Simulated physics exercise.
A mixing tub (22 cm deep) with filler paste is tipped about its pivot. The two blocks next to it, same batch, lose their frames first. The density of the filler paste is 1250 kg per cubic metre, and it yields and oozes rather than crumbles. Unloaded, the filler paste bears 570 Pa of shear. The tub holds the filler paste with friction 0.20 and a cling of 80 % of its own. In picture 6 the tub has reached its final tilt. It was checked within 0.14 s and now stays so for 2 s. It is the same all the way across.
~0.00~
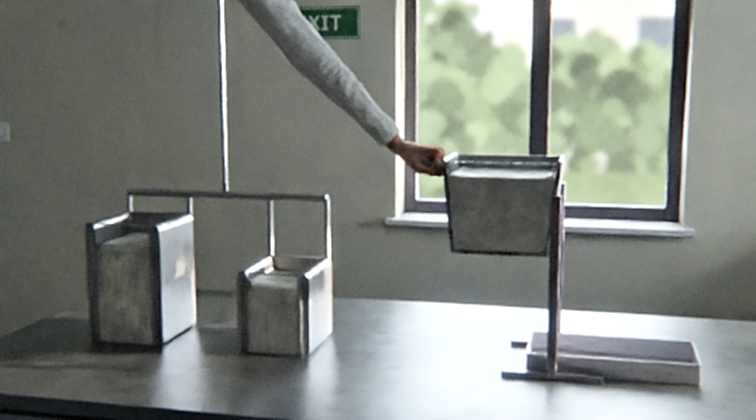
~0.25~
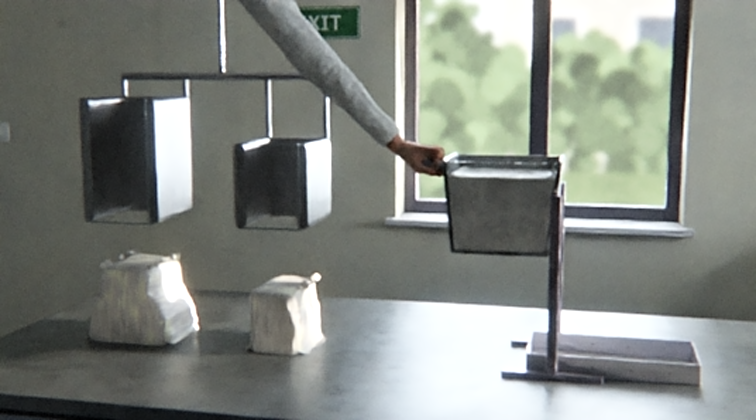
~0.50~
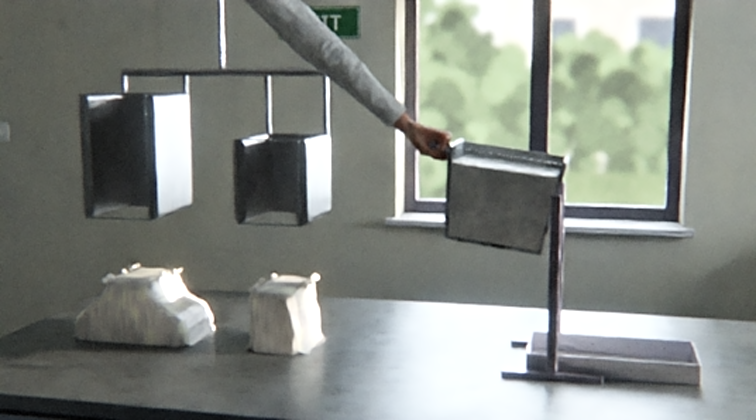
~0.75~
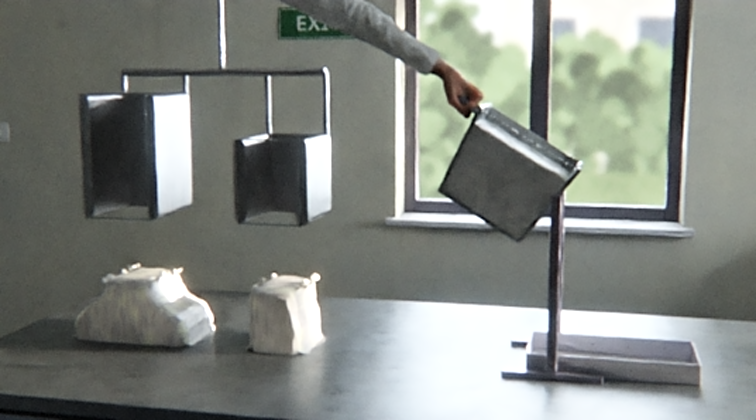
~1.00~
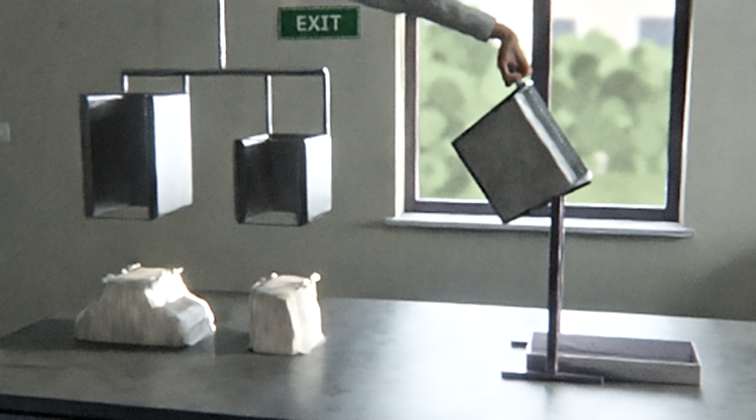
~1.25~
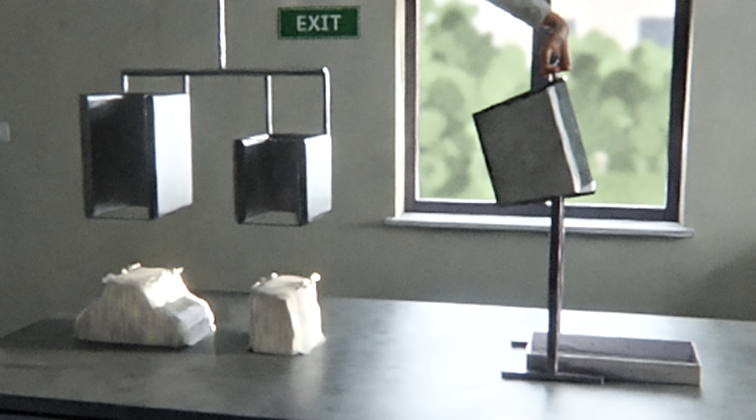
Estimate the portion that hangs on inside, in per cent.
Close to 100 per cent.
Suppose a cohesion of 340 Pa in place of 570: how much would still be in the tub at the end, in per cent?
It would be near 65 %.
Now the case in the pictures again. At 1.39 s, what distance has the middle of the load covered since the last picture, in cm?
Some 0 cm.
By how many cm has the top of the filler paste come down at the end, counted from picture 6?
Some 0 cm.
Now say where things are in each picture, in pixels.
In the first frame, handle-side rim at (446, 161), tilt 0 degrees; highest point of the filler paste at (541, 178); test blocks 27 cm, 18 cm high (left to right).
In the second frame, handle-side rim at (446, 161), tilt 0 degrees; highest point of the filler paste at (541, 178); test blocks 22 cm, 17 cm high (left to right).
In the third frame, handle-side rim at (452, 147), tilt 8 degrees; highest point of the filler paste at (458, 163); test blocks 17 cm, 17 cm high (left to right).
In the fourth frame, handle-side rim at (482, 109), tilt 32 degrees; highest point of the filler paste at (479, 126); test blocks 17 cm, 17 cm high (left to right).
In the fifth frame, handle-side rim at (526, 85), tilt 56 degrees; highest point of the filler paste at (514, 99); test blocks 17 cm, 17 cm high (left to right).
In the sixth frame, handle-side rim at (563, 81), tilt 73 degrees; highest point of the filler paste at (548, 92); test blocks 17 cm, 17 cm high (left to right).
By 1.39 s, the tub is at 73 degrees and holds 100 %.
By 1.56 s, the tub is at 73 degrees and holds 100 %.
By 1.73 s, the tub is at 73 degrees and holds 100 %.
By 1.90 s, the tub is at 73 degrees and holds 100 %.
By 3.25 s, at the end, the tub is at 73 degrees and holds 100 %.
